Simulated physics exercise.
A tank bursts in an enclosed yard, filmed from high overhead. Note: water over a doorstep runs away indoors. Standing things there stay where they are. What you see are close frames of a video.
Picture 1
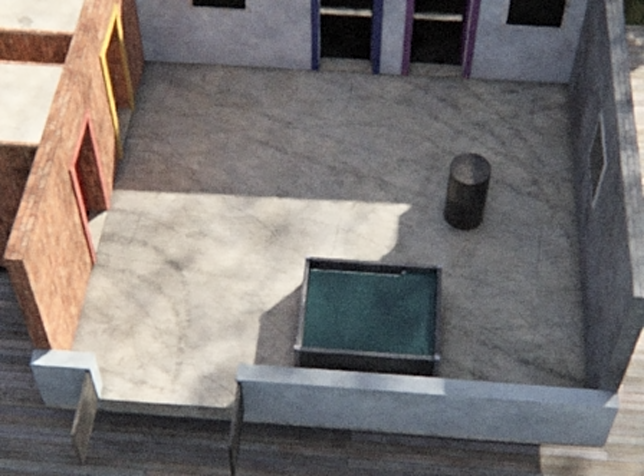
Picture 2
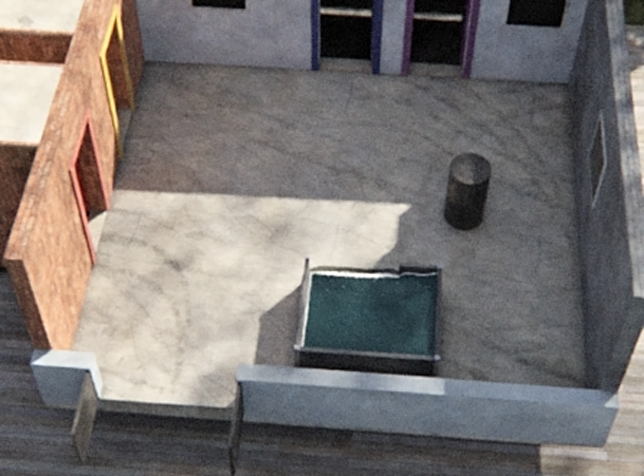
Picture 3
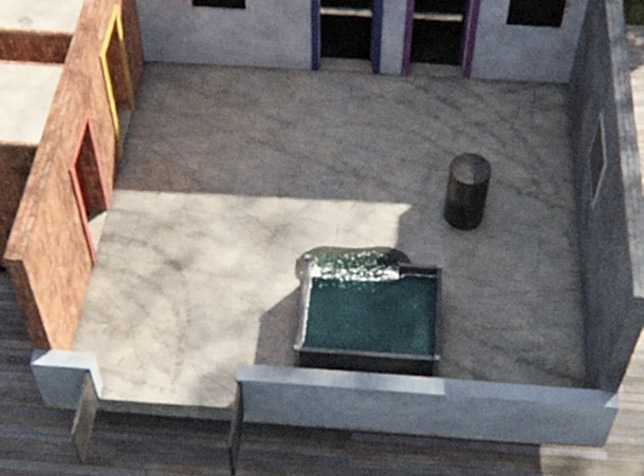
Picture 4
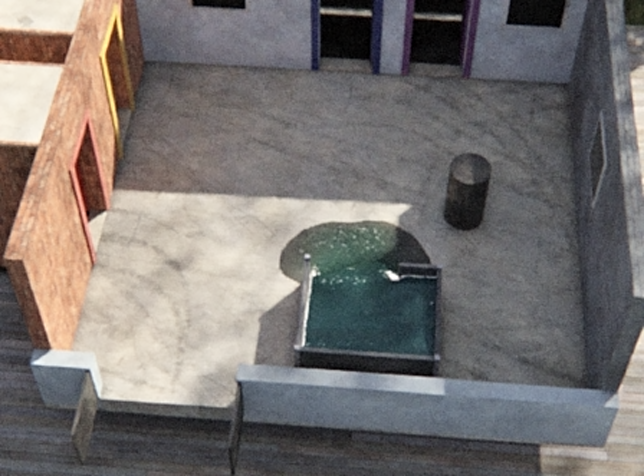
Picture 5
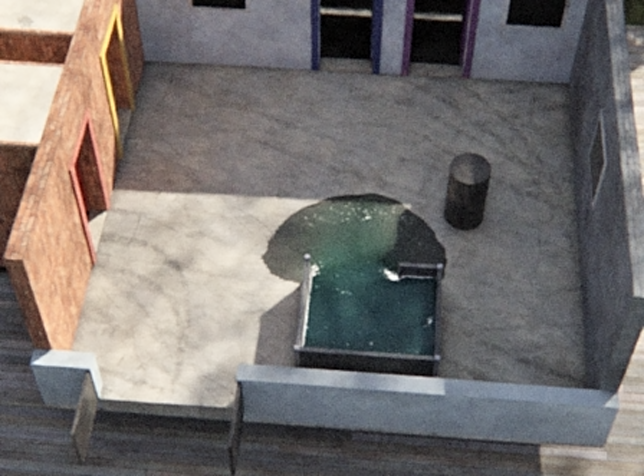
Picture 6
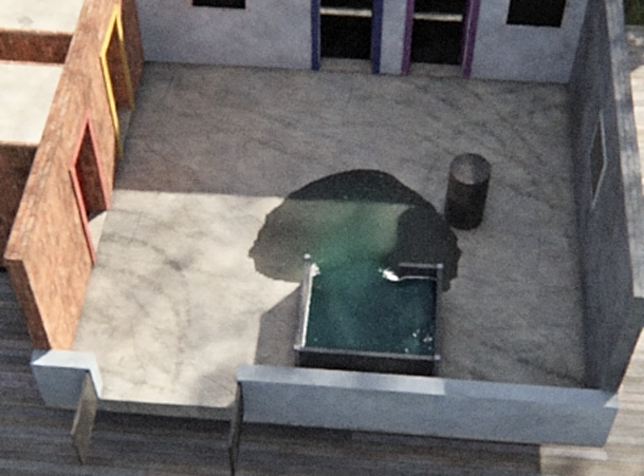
A tank of dark green water bursting along its far side in a walled yard, water spreading outward across the pale floor.
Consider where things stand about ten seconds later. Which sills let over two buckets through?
My prediction: The yellow door will most likely keep inside the limit; the blue door will most likely go past the limit; the red door will most likely keep inside the limit; the purple door will most likely go past the limit.
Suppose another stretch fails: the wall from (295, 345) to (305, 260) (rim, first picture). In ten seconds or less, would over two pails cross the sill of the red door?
Lab note: Red tops the threshold.
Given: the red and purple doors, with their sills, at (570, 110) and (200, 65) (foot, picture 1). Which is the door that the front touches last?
I reckon it is the red-painted one.
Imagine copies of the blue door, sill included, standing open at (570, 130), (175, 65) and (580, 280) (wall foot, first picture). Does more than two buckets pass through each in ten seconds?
Well, the first is below the limit, the next is above the limit, and the last is below the limit.
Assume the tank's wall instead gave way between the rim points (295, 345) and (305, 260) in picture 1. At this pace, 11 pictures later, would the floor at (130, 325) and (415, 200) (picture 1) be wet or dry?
Submerged, then unwetted.
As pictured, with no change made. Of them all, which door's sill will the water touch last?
It's the red-painted one.
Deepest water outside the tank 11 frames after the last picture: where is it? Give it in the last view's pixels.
Answer: (339, 280).
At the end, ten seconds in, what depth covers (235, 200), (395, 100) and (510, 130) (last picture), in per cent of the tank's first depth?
Approx. values, in order: 6 %, 6 %, 4 %.
A moment on, water covers 25 % of the floor; the yellow door not reached, the blue door not reached, the red door not reached, the purple door not reached.
Next, water covers 40 % of the floor; the yellow door not reached, the blue door under two buckets in, the red door not reached, the purple door under two buckets in.
Then, water covers 50 % of the floor; the yellow door wet at the sill, nothing in, the blue door over two buckets in, the red door not reached, the purple door over two buckets in.
Later, water covers 50 % of the floor; the yellow door wet at the sill, nothing in, the blue door far over two buckets in, the red door wet at the sill, nothing in, the purple door over two buckets in.
In the end, water covers 75 % of the floor; the yellow door wet at the sill, nothing in, the blue door far over two buckets in, the red door under two buckets in, the purple door over two buckets in.
